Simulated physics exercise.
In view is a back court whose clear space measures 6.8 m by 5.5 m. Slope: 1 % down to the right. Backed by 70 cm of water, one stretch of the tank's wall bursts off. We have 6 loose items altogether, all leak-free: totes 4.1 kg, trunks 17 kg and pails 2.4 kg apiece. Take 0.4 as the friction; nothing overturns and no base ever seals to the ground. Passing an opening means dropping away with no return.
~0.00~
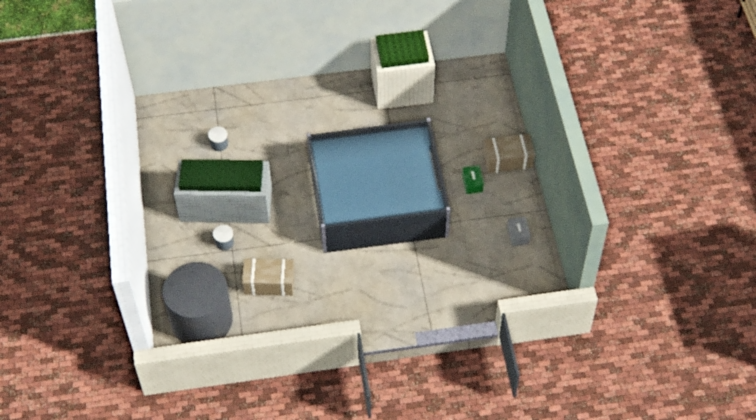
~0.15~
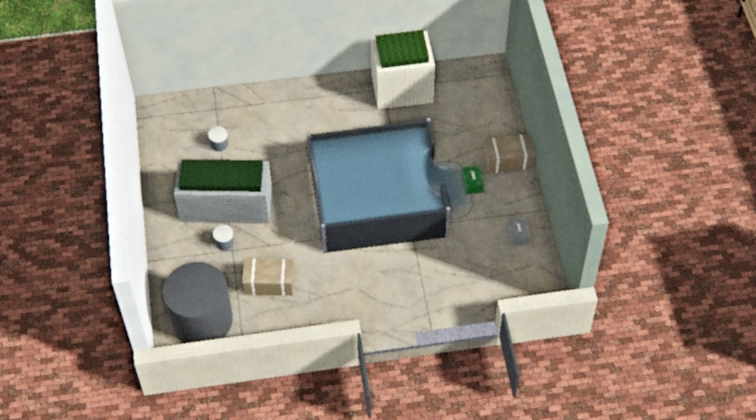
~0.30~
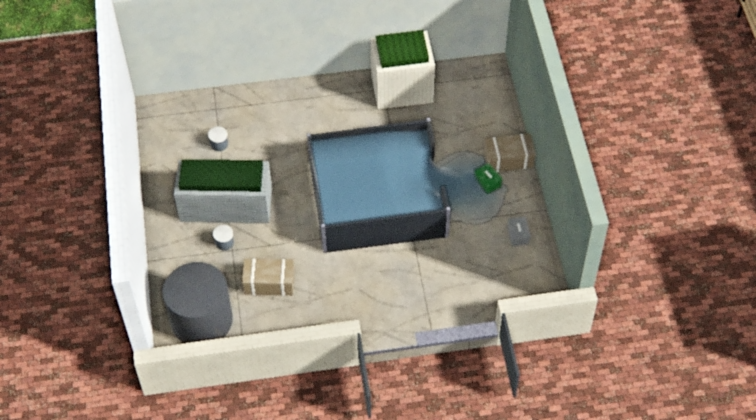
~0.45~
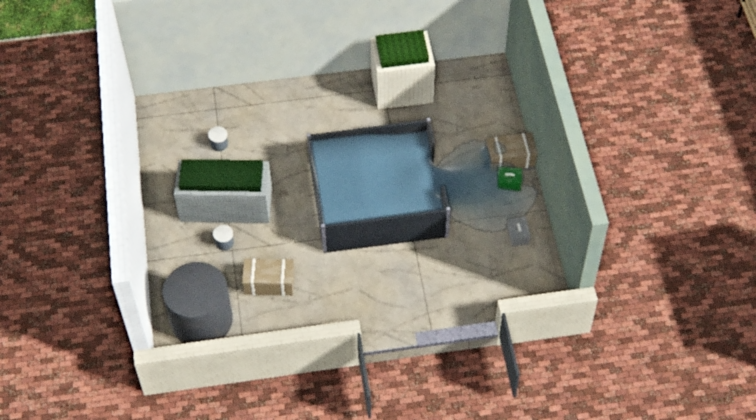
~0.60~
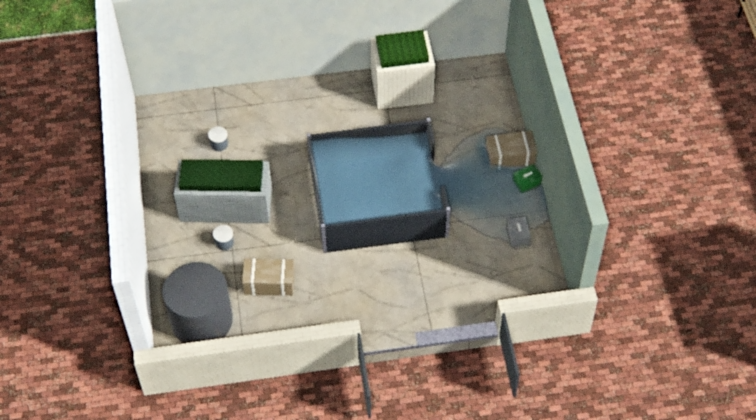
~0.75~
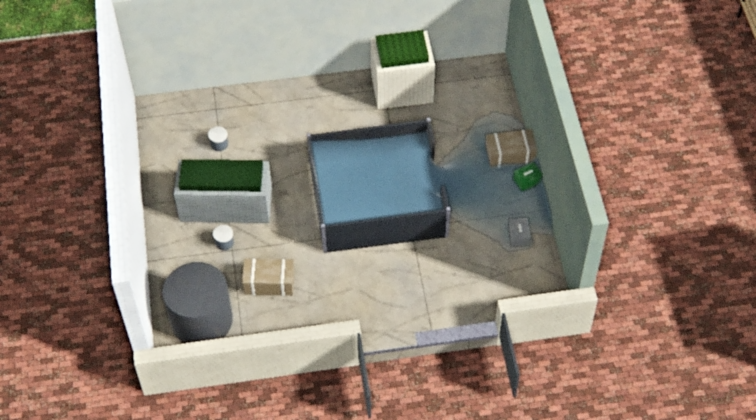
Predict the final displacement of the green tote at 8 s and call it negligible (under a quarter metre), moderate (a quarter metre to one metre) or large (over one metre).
Large.
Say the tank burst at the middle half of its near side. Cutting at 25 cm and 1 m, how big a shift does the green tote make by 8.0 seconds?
Outcome for the green tote: It remains nearly still.
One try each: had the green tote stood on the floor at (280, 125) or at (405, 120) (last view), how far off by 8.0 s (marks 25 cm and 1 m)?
Taken in turn, it glides a modest way and then glides a modest way.
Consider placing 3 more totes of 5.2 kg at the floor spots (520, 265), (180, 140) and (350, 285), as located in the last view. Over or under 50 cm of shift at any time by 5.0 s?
So that's beyond the threshold, within the threshold and beyond the threshold, in that sequence.
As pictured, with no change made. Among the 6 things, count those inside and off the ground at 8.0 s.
3 of them.
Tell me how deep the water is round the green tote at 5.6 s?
Roughly 3 cm.
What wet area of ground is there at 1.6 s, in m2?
10.5 m2.
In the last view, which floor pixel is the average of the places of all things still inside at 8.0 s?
Close to (294, 229).
After 1.6 s the green tote is near (532, 193), 1.1 m from its start, afloat; 0 of 6 are out; 2 afloat.
After 3.6 s the green tote is near (530, 292), 2.5 m from its start, afloat; 0 of 6 are out; 2 afloat.
After 5.6 s the green tote is near (369, 330), 3.5 m from its start, aground; 0 of 6 are out; 1 afloat.
After 8.0 s the green tote is near (369, 334), 3.5 m from its start, afloat; 0 of 6 are out; 3 afloat.
